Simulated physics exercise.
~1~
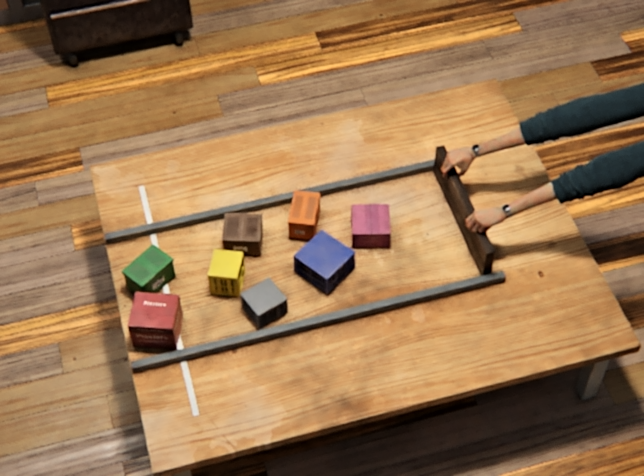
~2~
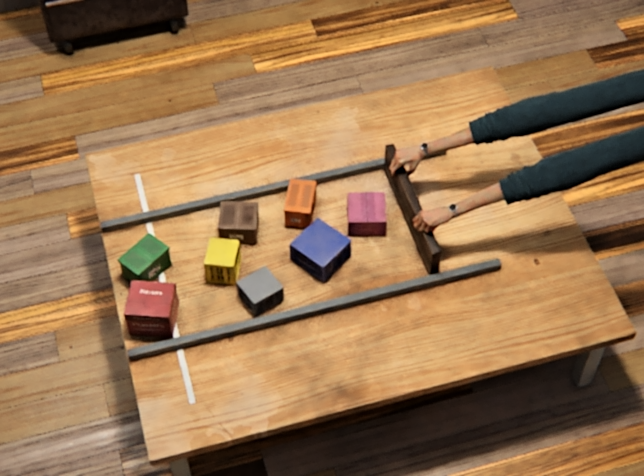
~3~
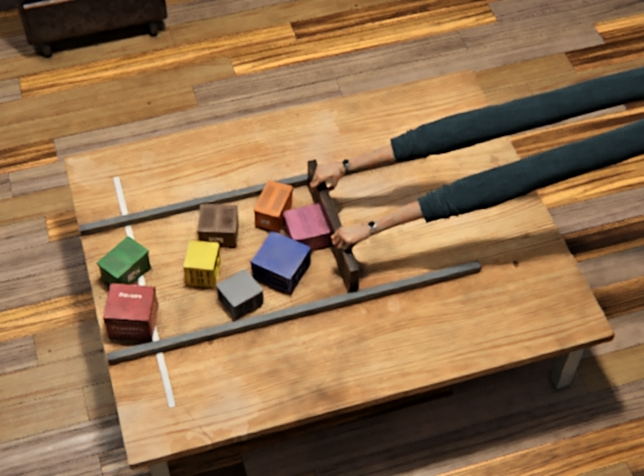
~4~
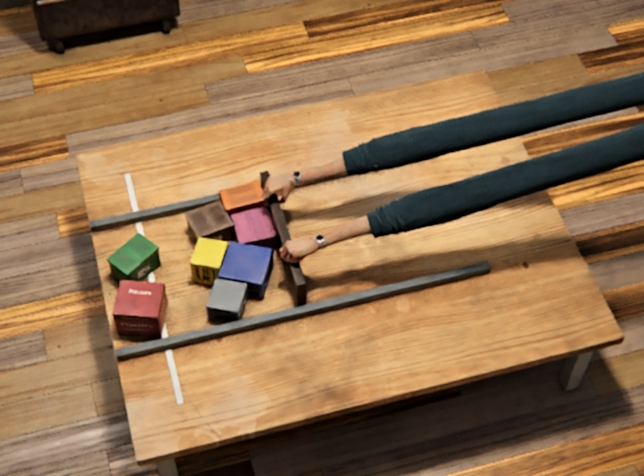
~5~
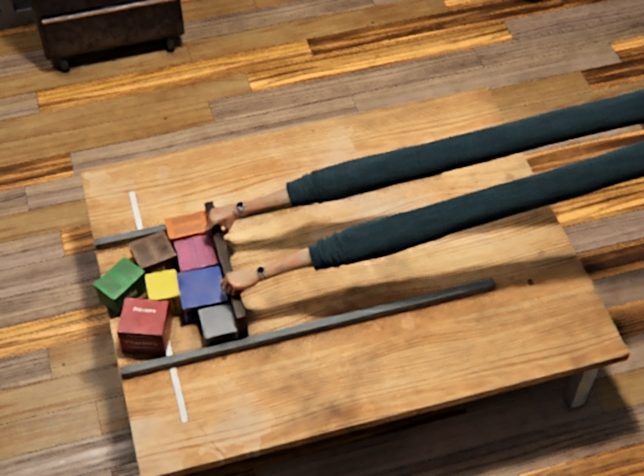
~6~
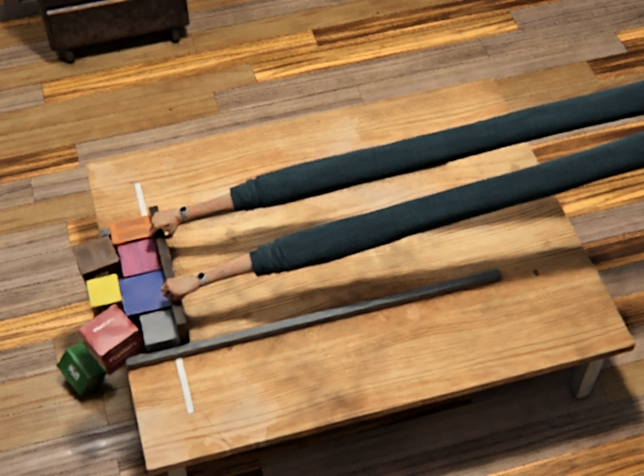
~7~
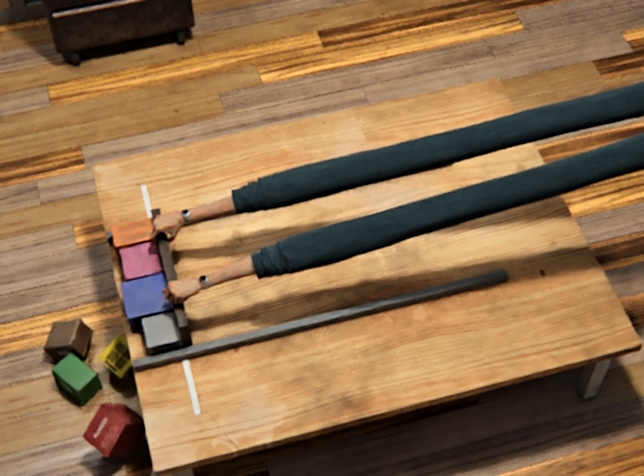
A dark plank, gripped by two hands in dark green sleeves, slides left between two rails along a wooden table scattered with eight coloured boxes. It meets the pink box first, then gathers the blue and orange ones. The boxes bunch together as the grey, yellow and brown ones are shoved along too, and soon the red and green ones are driven to the left edge. The green box tips off, followed by the red, yellow and brown. The plank stops near the white tape, with four boxes on the floor and the orange, pink, blue and grey still on the table.
